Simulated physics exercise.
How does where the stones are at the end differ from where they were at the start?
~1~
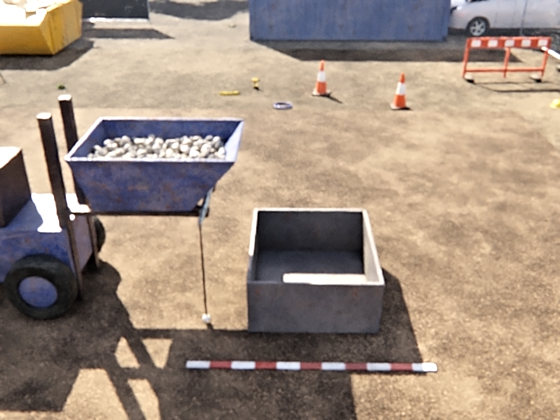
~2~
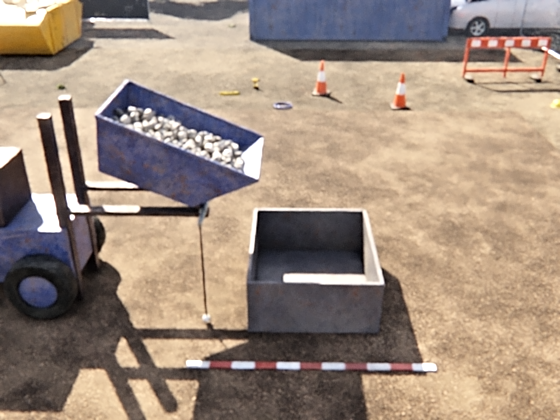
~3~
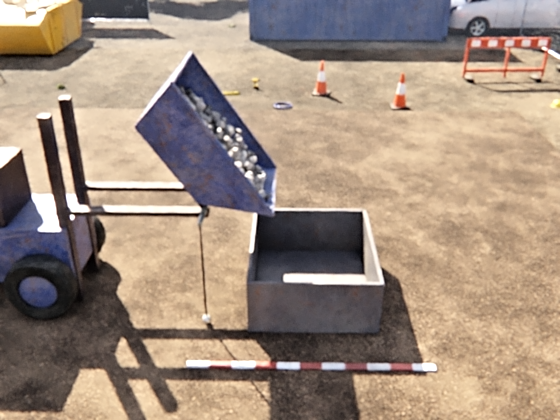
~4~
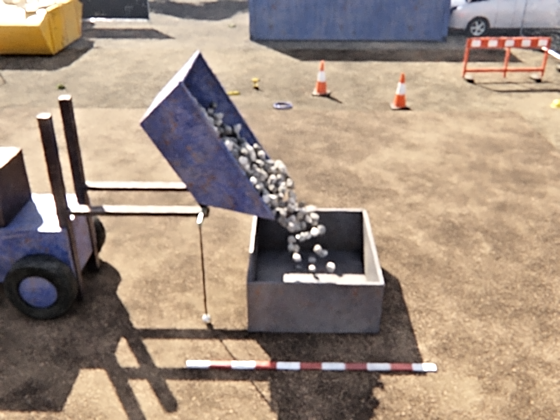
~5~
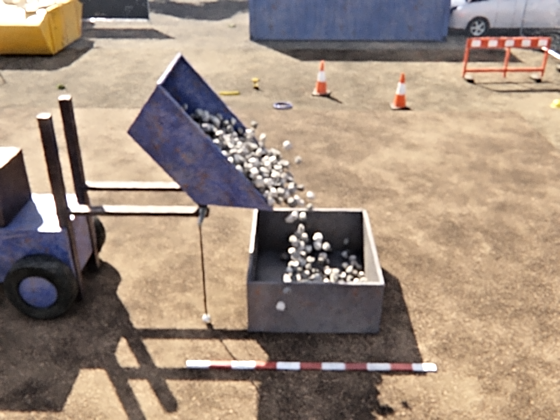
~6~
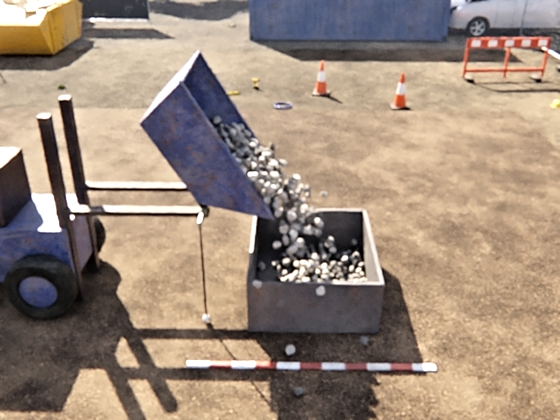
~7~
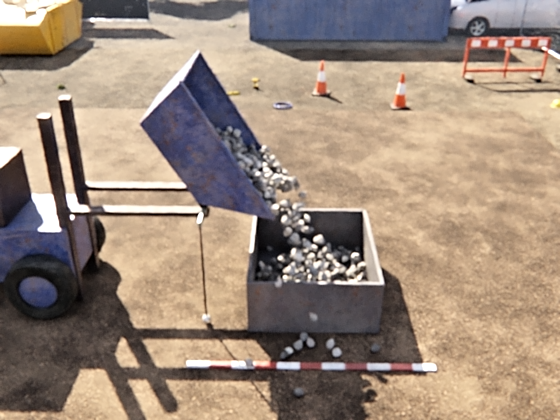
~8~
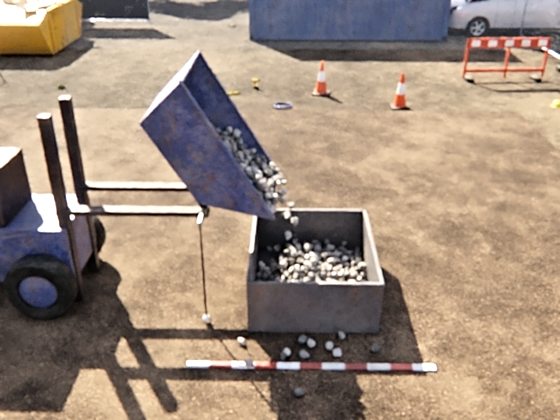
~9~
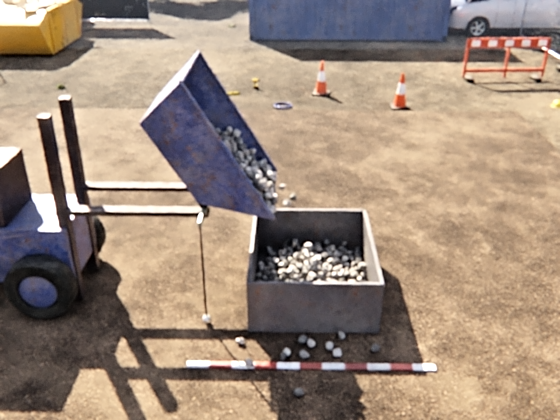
At the start all the stones sat in the raised blue skip on the left. By the end they were spread lower and farther right, with many in the grey bin and a few on the ground in front of it, though plenty were still in the tilted skip.
